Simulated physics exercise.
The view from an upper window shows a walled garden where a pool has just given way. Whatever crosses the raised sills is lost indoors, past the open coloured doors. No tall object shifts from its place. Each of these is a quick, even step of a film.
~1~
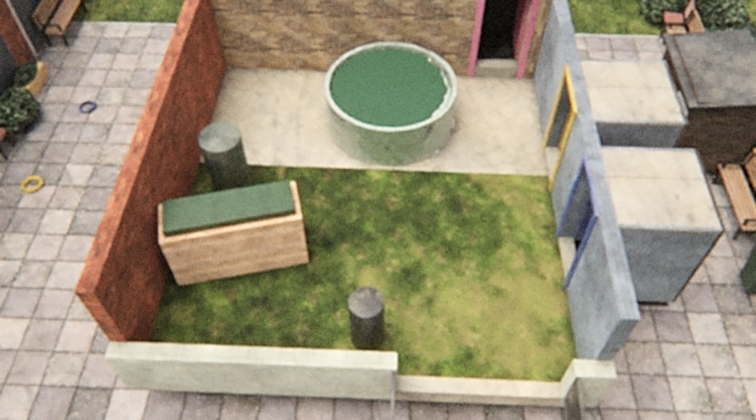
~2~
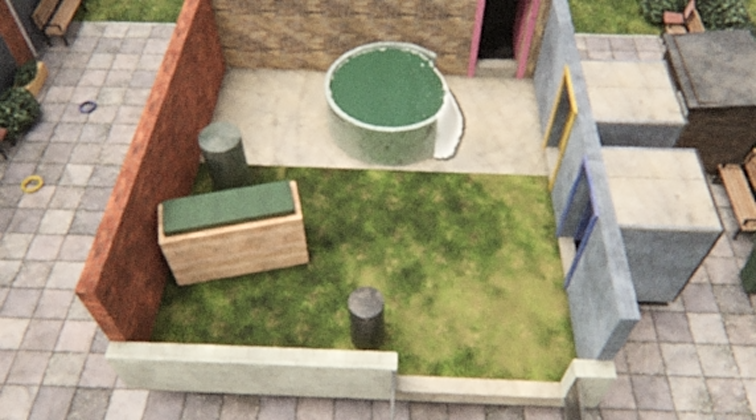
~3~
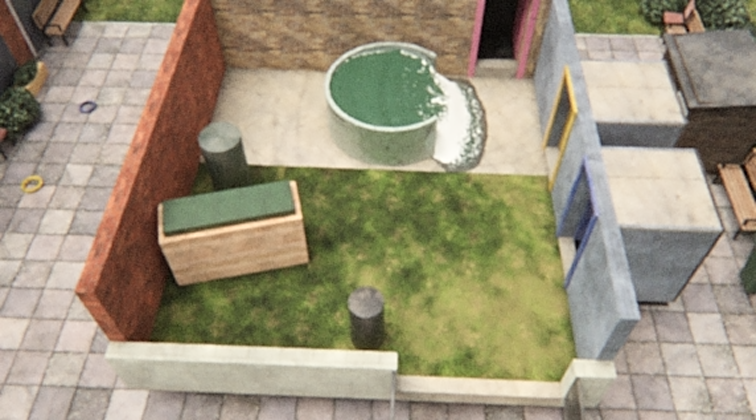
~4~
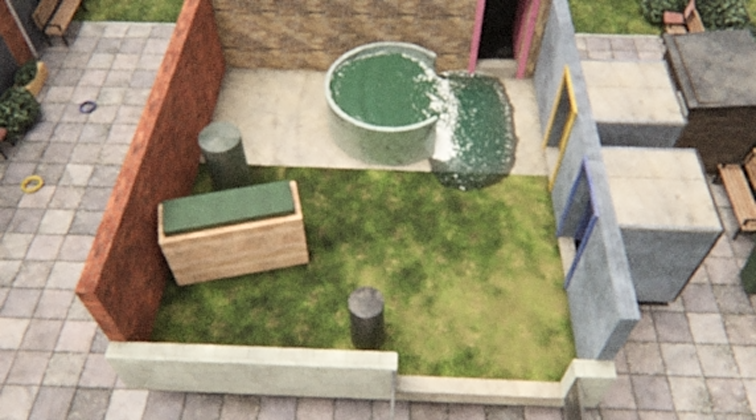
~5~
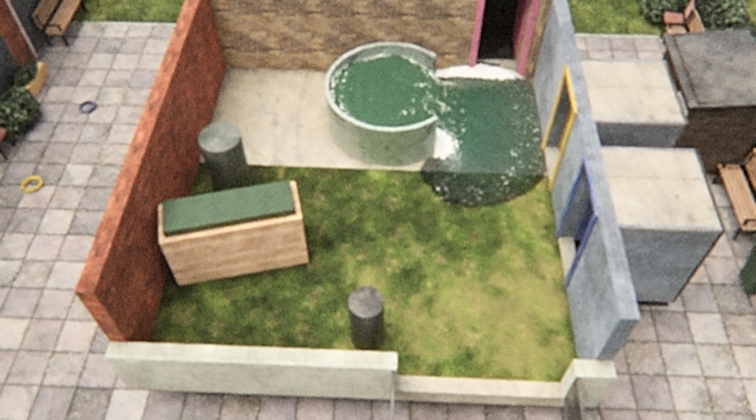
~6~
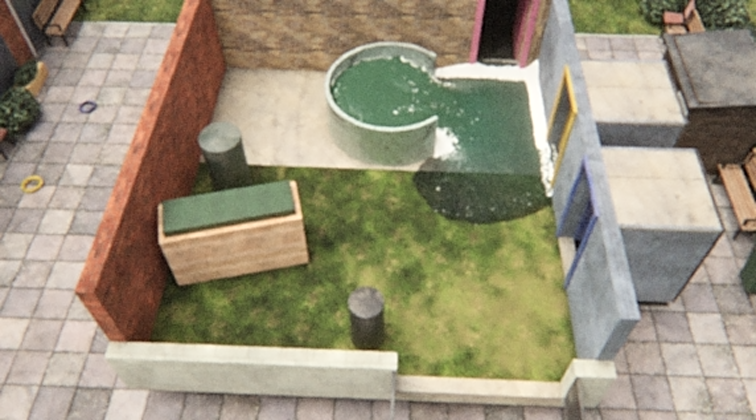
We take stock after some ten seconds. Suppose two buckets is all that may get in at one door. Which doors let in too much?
In order: The yellow door will get more than two buckets; the pink door will get more than two buckets; the blue door will get more than two buckets.
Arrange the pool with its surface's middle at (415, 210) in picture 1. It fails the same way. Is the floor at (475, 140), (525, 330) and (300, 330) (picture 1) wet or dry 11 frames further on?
Result: Inundated; inundated; spared.
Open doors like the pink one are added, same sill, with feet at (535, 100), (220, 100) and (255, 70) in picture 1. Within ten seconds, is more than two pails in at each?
Reading them off: Comes out higher, comes out lower, comes out lower.
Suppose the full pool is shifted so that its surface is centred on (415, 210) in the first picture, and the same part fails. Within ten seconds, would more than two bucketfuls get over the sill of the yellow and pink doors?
Briefly, the yellow door tops that amount and the pink door remains beneath it.
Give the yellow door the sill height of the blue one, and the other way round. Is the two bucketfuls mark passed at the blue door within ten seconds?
The blue door comes in under.
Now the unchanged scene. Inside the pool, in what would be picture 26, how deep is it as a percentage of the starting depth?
Roughly 20 percent.
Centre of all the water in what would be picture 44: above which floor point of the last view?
Close to (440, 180).
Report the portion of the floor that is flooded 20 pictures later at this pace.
I'd guess some 45 per cent.
A moment on, water covers 25 % of the floor; the yellow door far over two buckets in, the pink door under two buckets in, the blue door wet at the sill, nothing in.
Next, water covers 25 % of the floor; the yellow door far over two buckets in, the pink door far over two buckets in, the blue door under two buckets in.
Then, water covers 45 % of the floor; the yellow door far over two buckets in, the pink door far over two buckets in, the blue door over two buckets in.
Later, water covers 70 % of the floor; the yellow door far over two buckets in, the pink door far over two buckets in, the blue door over two buckets in.
In the end, water covers 90 % of the floor; the yellow door far over two buckets in, the pink door far over two buckets in, the blue door far over two buckets in.
